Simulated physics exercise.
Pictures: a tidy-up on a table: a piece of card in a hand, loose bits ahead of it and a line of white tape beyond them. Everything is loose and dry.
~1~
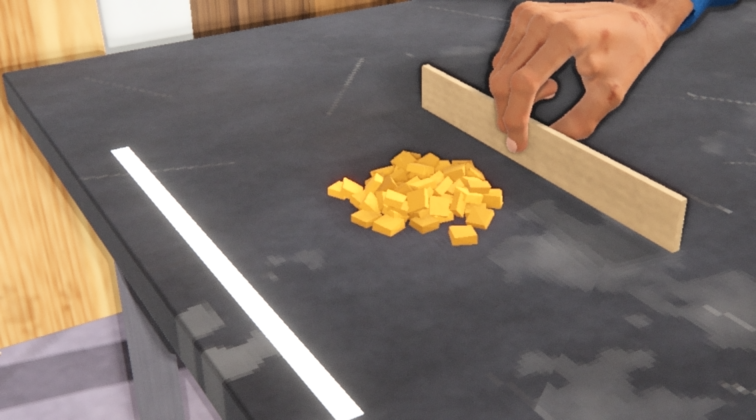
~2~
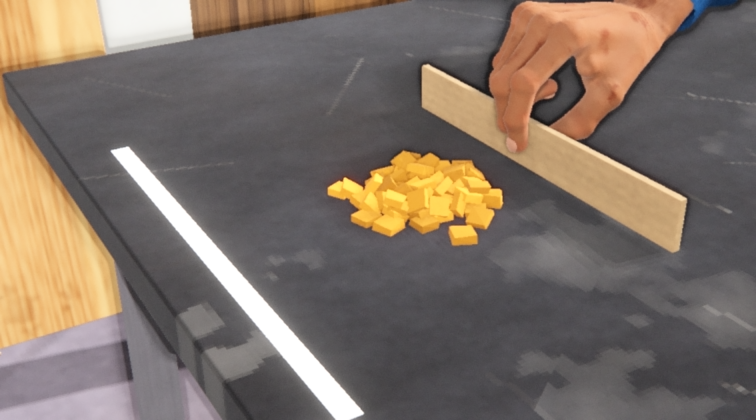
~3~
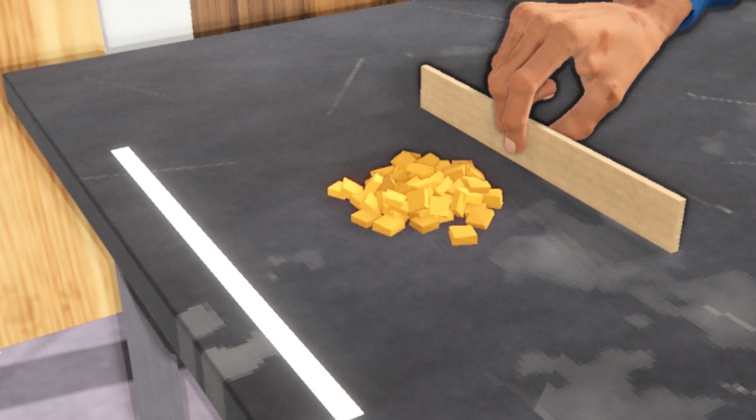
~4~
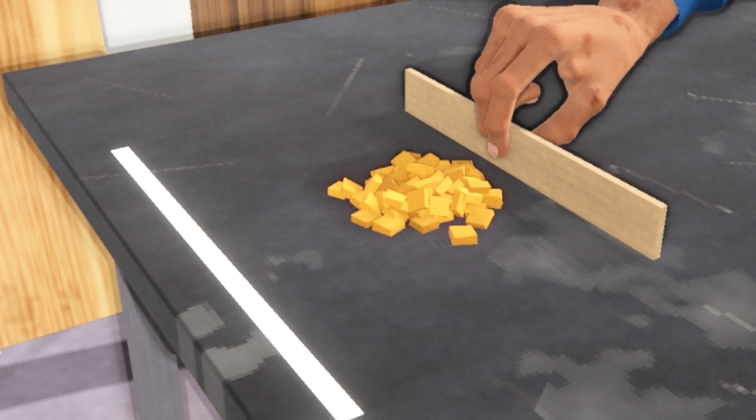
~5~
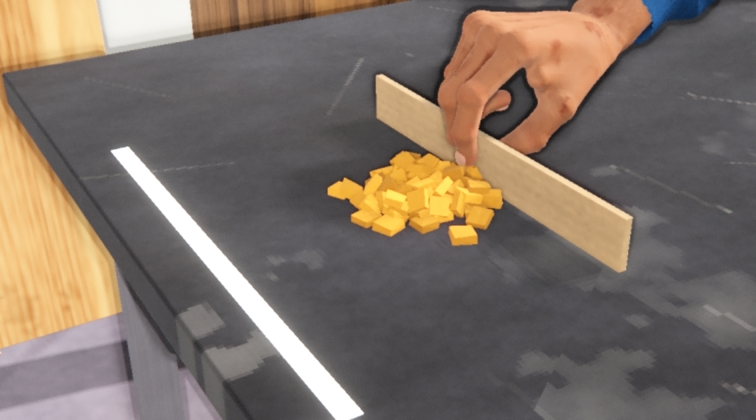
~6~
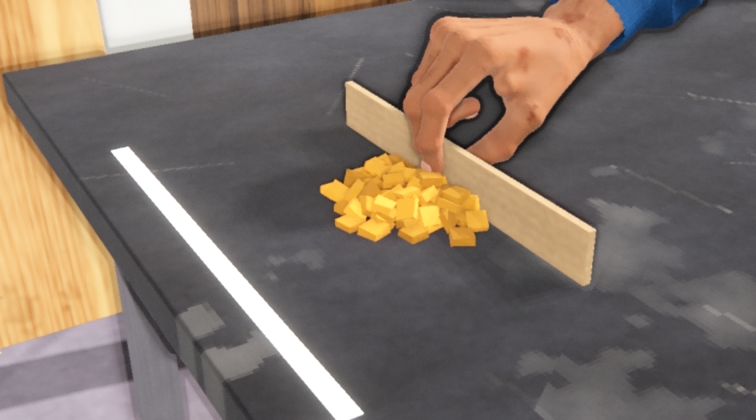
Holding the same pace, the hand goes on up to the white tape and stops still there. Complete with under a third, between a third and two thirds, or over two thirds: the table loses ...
The table loses between a third and two thirds.
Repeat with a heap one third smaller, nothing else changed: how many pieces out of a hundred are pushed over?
50 per cent, roughly.
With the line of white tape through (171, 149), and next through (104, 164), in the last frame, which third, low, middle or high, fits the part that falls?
For the first line it's under a third, and for the second it's above two thirds.
Shortly afterwards, piece of card still moving, near (327, 176); heap all on the table, its front near (220, 263).
Next, piece of card stopped at the white tape; heap near a third over the edge.
Some moments later, piece of card stopped at the white tape; heap near two thirds over the edge.
In the end, piece of card stopped at the white tape; heap near two thirds over the edge.
